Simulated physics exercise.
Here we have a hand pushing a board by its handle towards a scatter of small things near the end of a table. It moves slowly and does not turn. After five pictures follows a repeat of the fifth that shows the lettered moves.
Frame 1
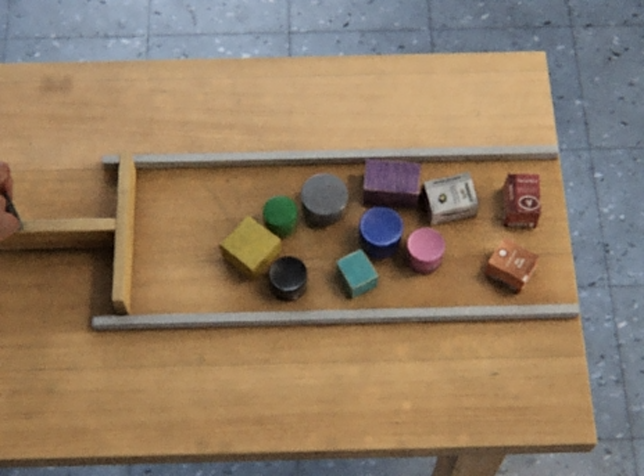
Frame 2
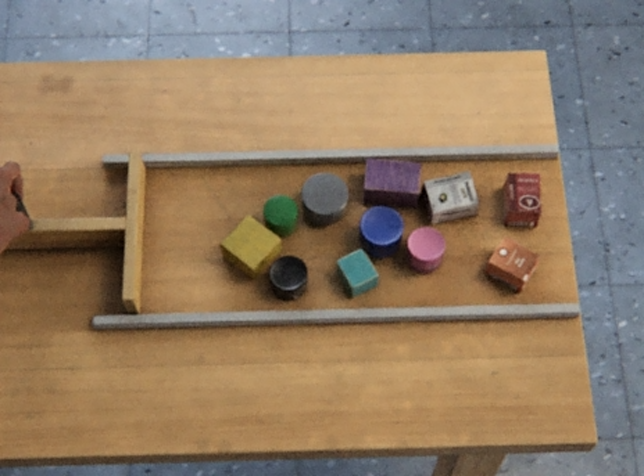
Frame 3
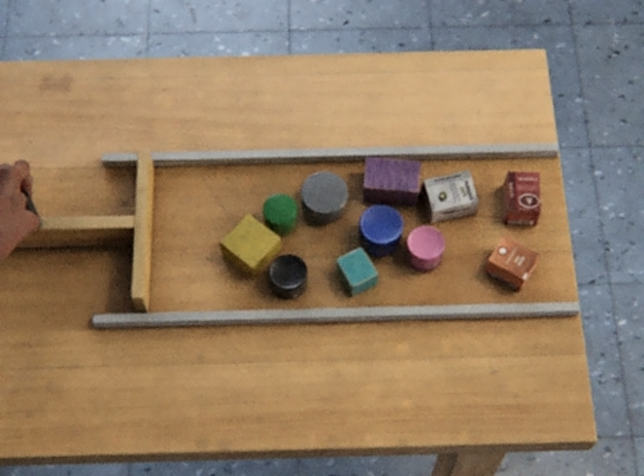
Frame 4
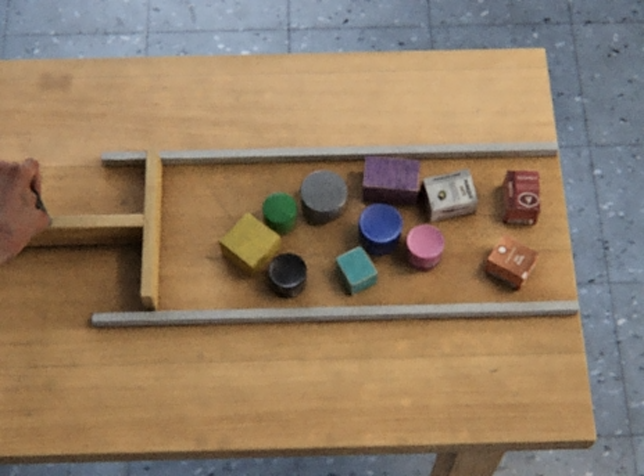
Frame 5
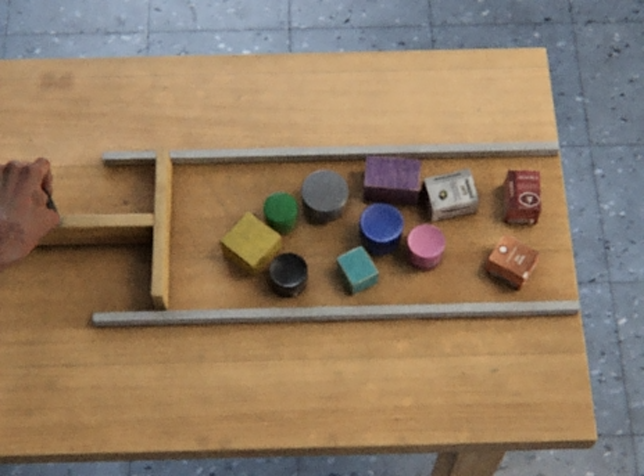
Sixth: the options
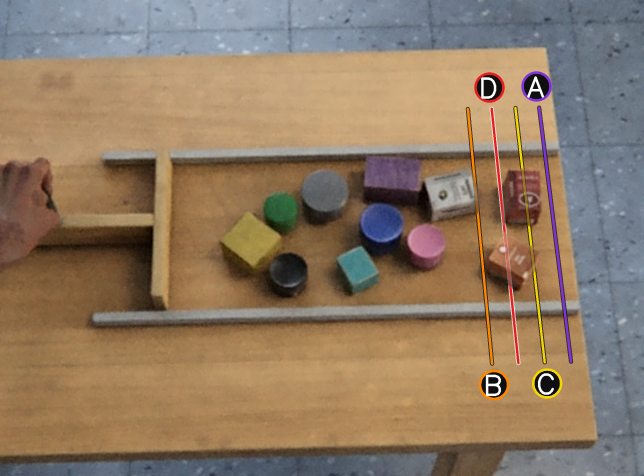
On a wooden table, a hand slowly pushed a board by its handle a short way right between two rails, while the scattered small blocks, tubs and packets stayed still, untouched.
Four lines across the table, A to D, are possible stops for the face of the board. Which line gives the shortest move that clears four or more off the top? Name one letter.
It must go as far as D.
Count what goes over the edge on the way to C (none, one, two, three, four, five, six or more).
By then, six or more.
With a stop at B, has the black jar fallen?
By then, no.
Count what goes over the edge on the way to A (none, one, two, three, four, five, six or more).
By then, six or more.
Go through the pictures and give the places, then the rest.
Grey pot (325, 200); white packet (450, 199); black jar (288, 279), in the first frame.
Board (131, 223); purple block (392, 183), in the second frame.
Board (140, 221); blue tub (381, 231), in the third frame.
Board (149, 220); red packet (522, 197), in the fourth frame.
Board (160, 219); orange packet (512, 262); yellow block (251, 244); grey pot (325, 196), in the fifth frame.
On the copy, A at (554, 228); B at (479, 230); C at (529, 229); D at (504, 229).
On D. First, board (284, 216); black jar (311, 286); grey pot (342, 185).
Then, board (407, 213); red packet (573, 205); white packet (529, 202).
Finally, board (505, 211); red packet over the edge; orange packet over the edge; four fallen.
By contrast, A drops eleven, but is farther than needed; B drops only two; C drops seven, but is farther than needed.
